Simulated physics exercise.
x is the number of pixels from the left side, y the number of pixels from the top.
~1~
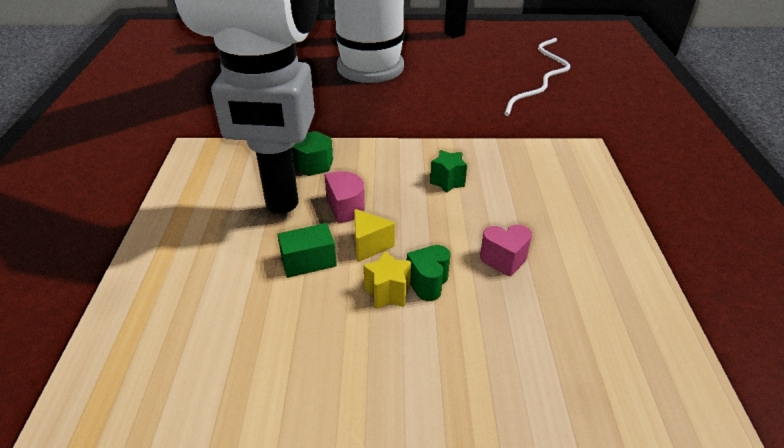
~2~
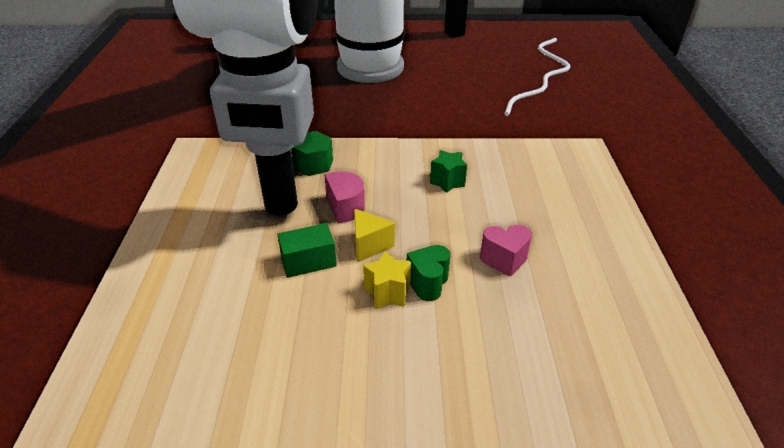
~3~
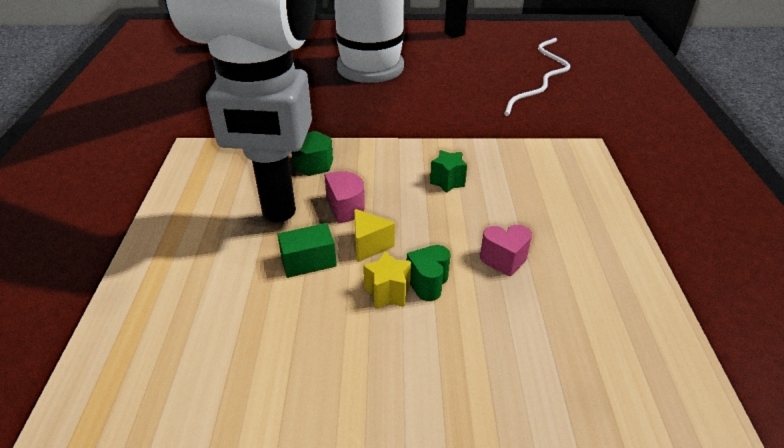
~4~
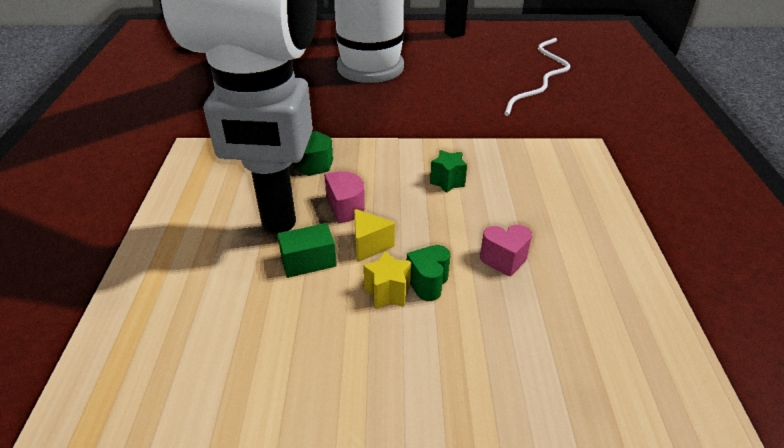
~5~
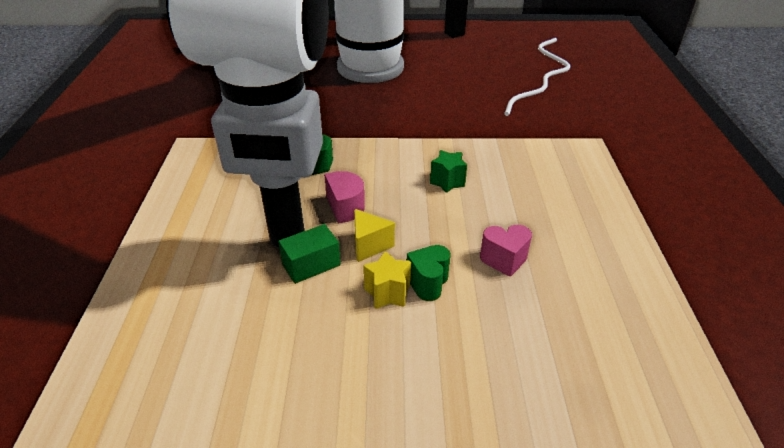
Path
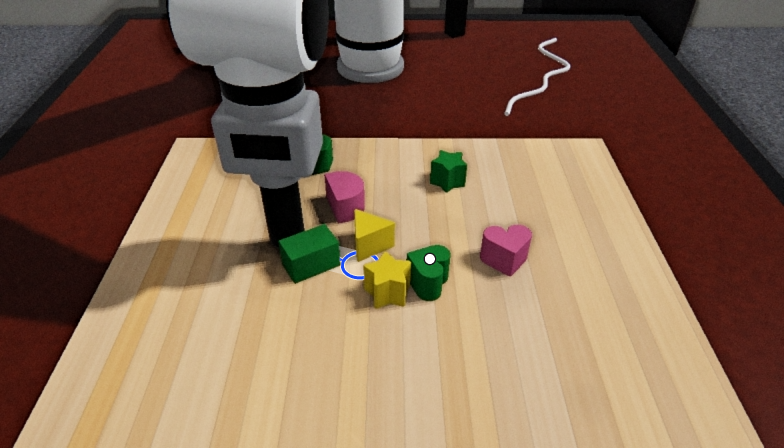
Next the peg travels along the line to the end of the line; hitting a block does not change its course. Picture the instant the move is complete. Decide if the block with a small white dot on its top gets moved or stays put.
By the last moment of the path, the block with a small white dot on its top has stayed put.
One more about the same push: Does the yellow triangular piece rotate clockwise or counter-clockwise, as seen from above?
Rotates counter-clockwise.
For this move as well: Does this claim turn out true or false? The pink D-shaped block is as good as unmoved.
My answer: True.
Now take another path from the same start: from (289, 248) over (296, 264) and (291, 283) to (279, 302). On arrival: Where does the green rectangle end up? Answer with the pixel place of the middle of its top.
My estimate: (326, 256).
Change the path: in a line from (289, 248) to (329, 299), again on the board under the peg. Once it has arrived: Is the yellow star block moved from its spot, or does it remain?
From what I can tell, it won't keep its place.
The drawn path runs straight from (289, 248) to (360, 265); the dot is on the green heart.
On the path given first. Halfway along, peg at (323, 246); green rectangle at (332, 255), turned 20° clockwise.
At the end, peg at (360, 255); green rectangle at (337, 264), turned 40° clockwise; pink D-shaped block not moved; yellow triangular piece at (379, 223), turned 40° anticlockwise; green heart not moved.
